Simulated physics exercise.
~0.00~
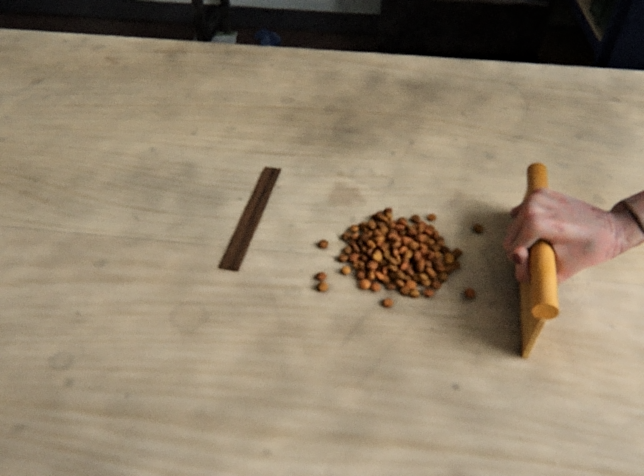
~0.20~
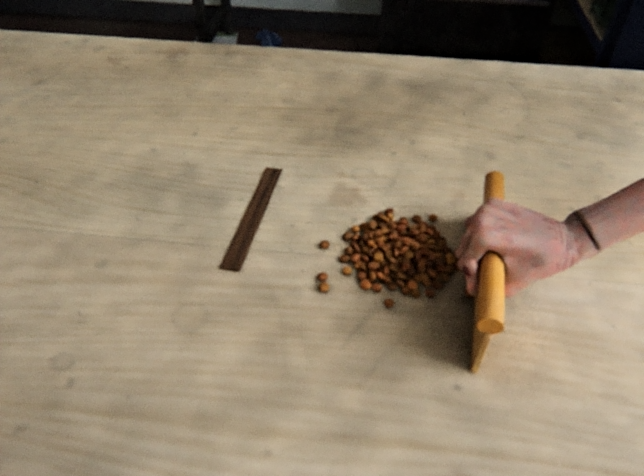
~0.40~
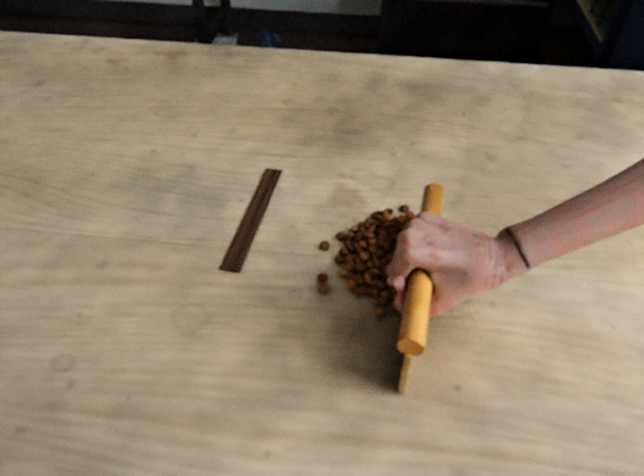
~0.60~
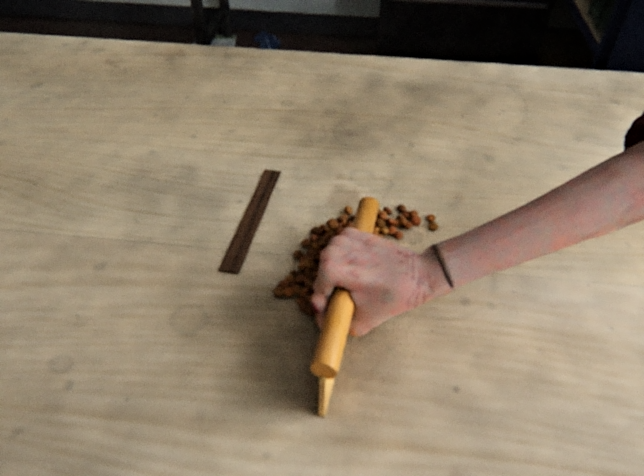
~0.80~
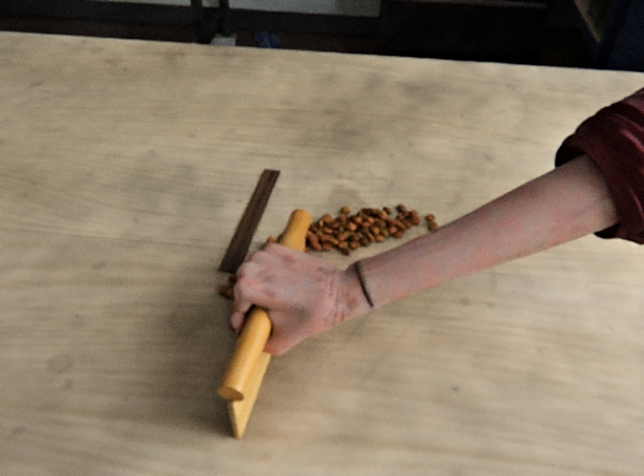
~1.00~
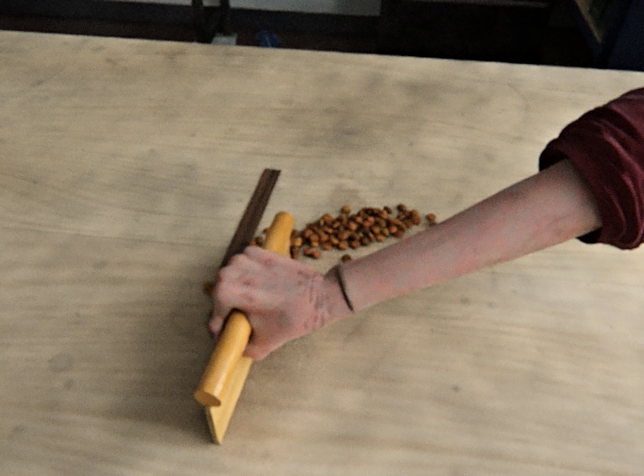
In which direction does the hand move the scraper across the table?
The hand moves the scraper to the left, from the right side of the table toward the dark strip.
A hand holding a yellow scraper moves left across a wooden table into a pile of small brown pieces, shifting some toward a dark flat strip. It ends beside the strip's near end, with many pieces left in an elongated group behind the scraper.
